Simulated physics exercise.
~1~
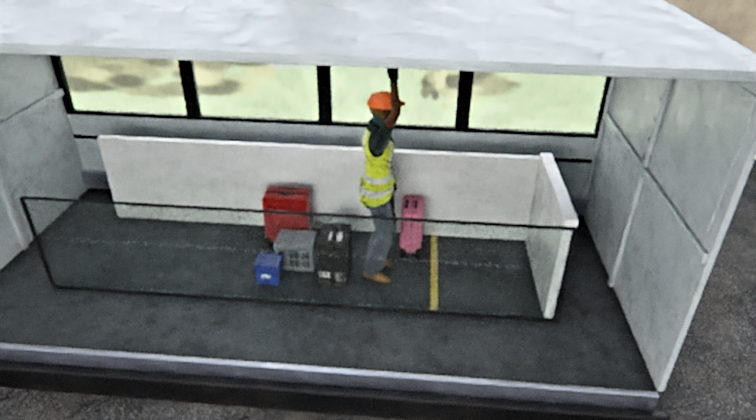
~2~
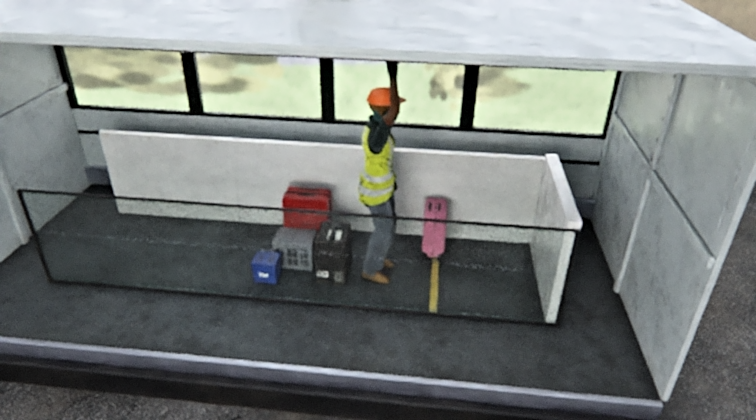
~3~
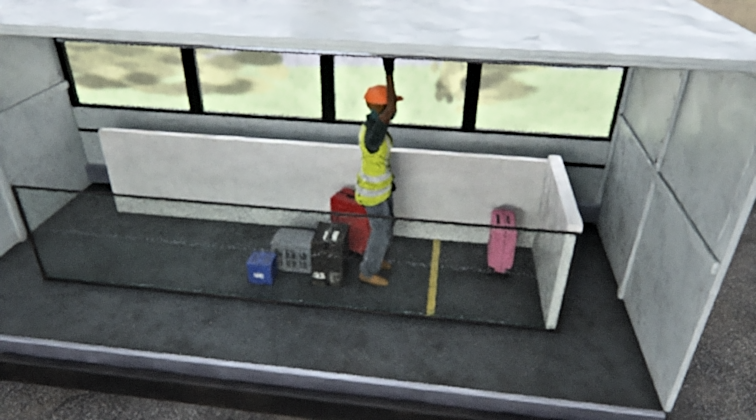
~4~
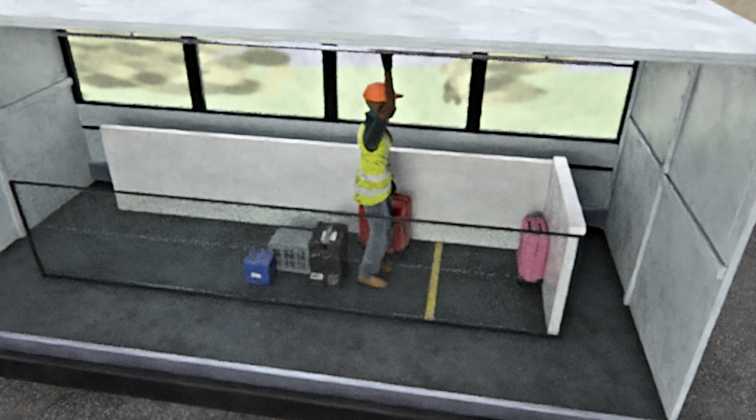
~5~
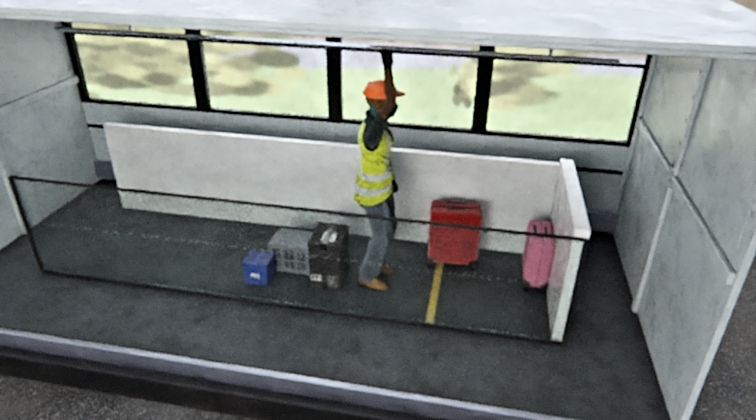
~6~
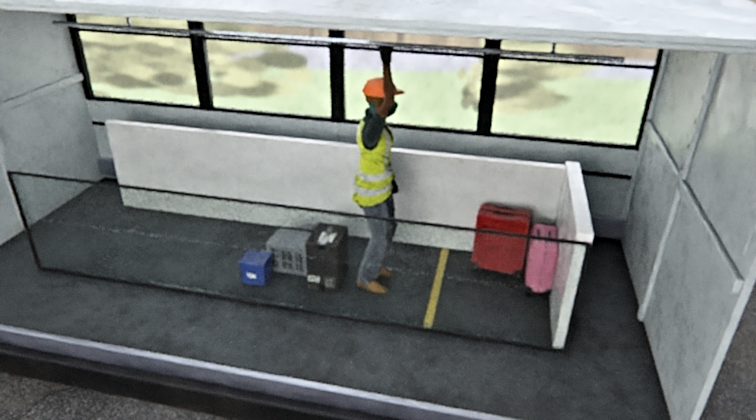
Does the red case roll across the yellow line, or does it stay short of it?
The red case rolls across the yellow line and ends upright beside the pink case near the right-hand wall.
